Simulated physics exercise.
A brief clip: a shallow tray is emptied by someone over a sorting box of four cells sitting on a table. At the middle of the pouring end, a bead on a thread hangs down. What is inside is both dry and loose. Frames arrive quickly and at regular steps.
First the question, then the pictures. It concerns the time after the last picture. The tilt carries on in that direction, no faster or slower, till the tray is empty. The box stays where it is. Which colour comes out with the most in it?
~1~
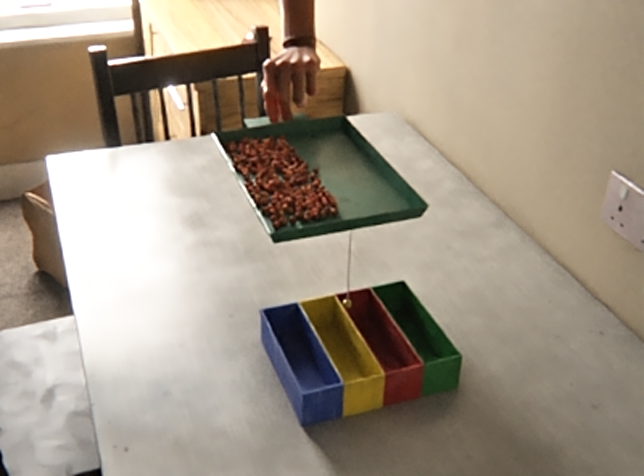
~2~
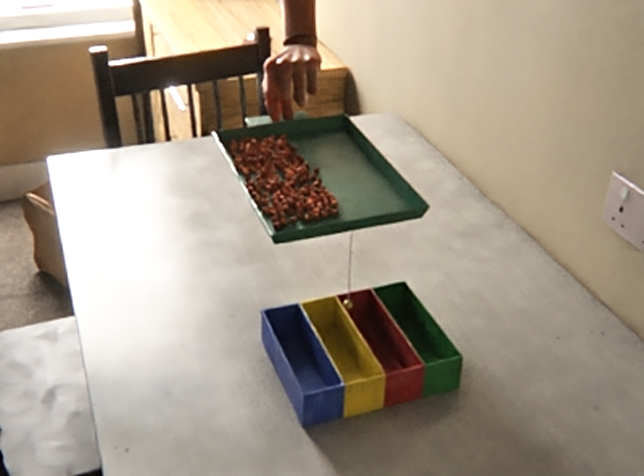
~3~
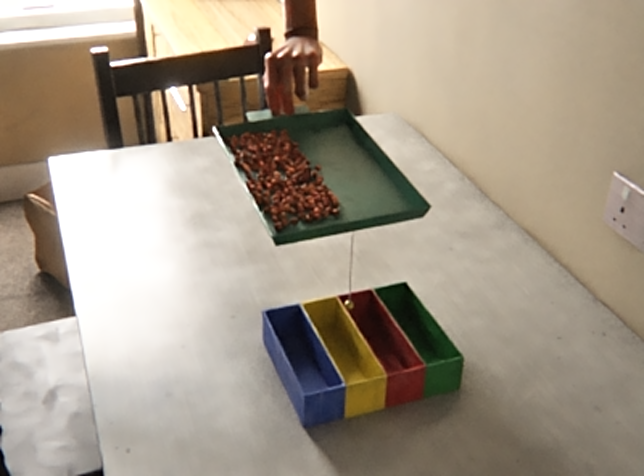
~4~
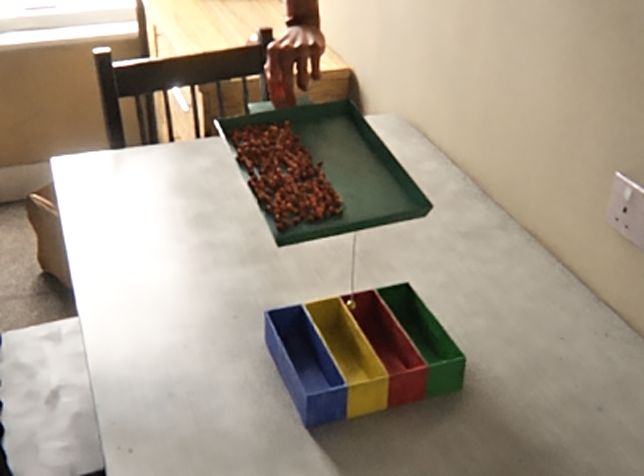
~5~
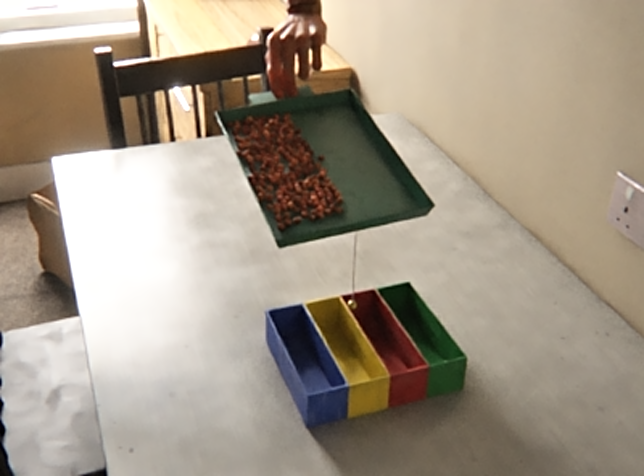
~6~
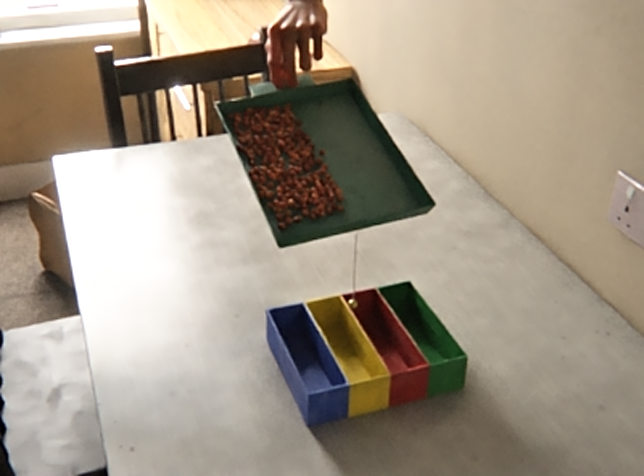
Fullest: The blue cell.
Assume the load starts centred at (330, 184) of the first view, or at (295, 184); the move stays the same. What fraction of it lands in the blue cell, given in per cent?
In order, roughly 50 % and 50 %.
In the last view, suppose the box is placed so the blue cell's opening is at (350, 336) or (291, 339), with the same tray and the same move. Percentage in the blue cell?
Around 20 % followed by around 60 %.
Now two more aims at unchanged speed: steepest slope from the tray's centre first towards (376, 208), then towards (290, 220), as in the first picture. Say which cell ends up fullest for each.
Try 1 - that green cell; try 2 - the blue one.
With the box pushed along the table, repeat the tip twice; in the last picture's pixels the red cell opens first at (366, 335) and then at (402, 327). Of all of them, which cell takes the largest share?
First try: The blue cell. Second try: Blue.
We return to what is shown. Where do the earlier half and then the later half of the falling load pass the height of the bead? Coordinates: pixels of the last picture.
First half (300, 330); second half (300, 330).
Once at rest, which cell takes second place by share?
Yellow.
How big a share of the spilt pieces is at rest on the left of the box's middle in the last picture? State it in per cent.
About 100 percent of the spill.
Soon, tray tipped steeply; nearly all on the tray; a stray few in the blue cell.
A while on, tray tipped right over; nearly all on the tray; a stray few in the blue cell; a stray few in the yellow cell; a stray few falling or outside the box.
Towards the end, tray tipped past a quarter turn; about half in the blue cell; about a quarter in the yellow cell; a stray few in the red cell; about a quarter falling or outside the box.
Finally, tray tipped past a quarter turn; about half in the blue cell; about a quarter in the yellow cell; a stray few in the red cell; none in the green cell; about a quarter outside the box.
